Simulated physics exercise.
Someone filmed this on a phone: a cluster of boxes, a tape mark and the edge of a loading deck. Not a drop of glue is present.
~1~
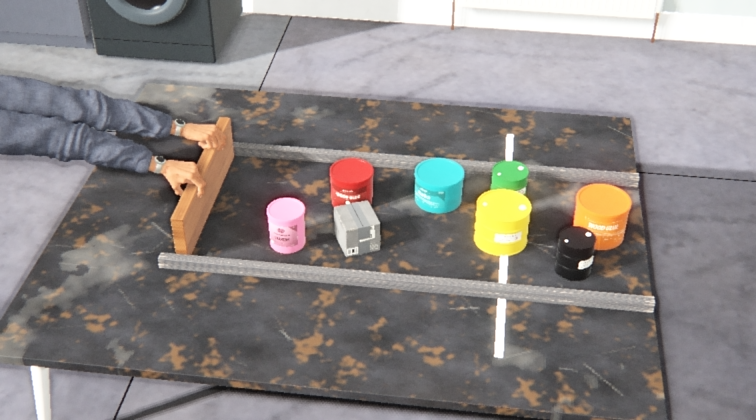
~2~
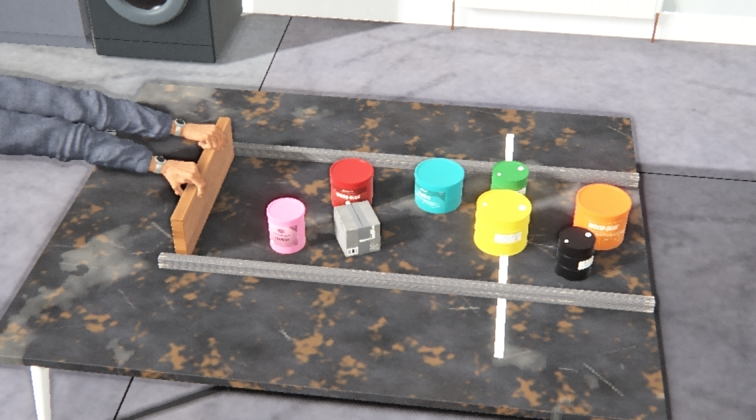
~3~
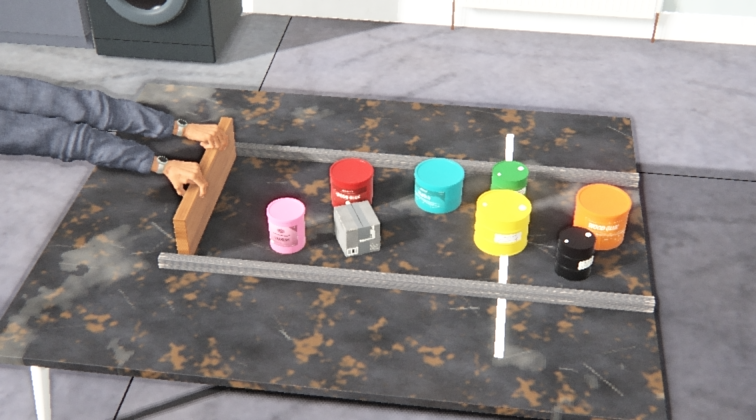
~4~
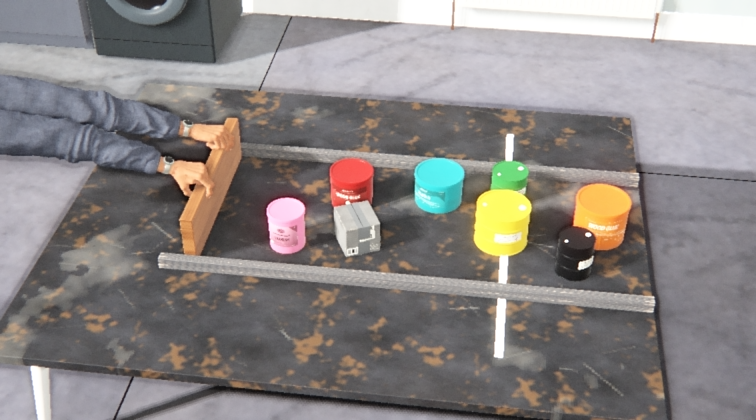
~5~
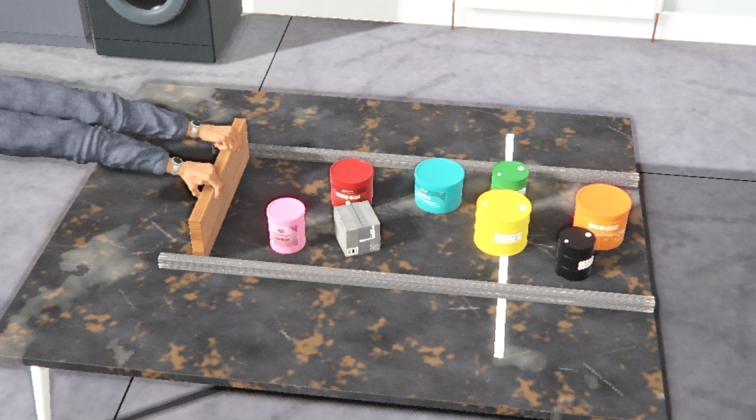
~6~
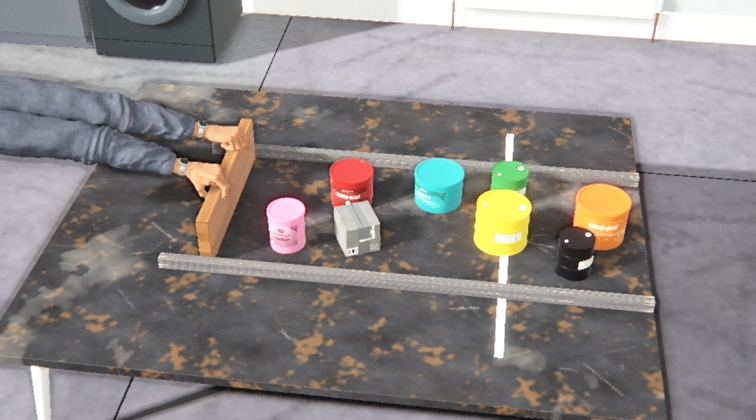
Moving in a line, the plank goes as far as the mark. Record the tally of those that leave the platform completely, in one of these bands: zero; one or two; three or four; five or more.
Tally: Zero.
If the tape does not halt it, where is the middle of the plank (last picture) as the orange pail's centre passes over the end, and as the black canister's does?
First it's close to (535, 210), next close to (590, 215).
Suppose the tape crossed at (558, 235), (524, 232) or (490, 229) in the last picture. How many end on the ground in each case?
1, 0, 0.
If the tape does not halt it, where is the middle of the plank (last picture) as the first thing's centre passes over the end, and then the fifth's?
The middle is near (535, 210) first and near (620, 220) after.
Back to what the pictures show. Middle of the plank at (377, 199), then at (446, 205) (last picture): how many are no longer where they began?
By the first moment it's 4, by the second it's 6.
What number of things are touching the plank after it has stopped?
Number in contact with it: 4.
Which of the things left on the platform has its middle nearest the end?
Orange pail.
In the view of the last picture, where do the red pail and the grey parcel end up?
Roughly (529, 204), and the other roughly (526, 230).
A little later, none off yet; orange pail at rest near (601, 217); black canister at rest near (575, 254); green canister at rest near (509, 185).
When it is over, the number that fall off is zero.
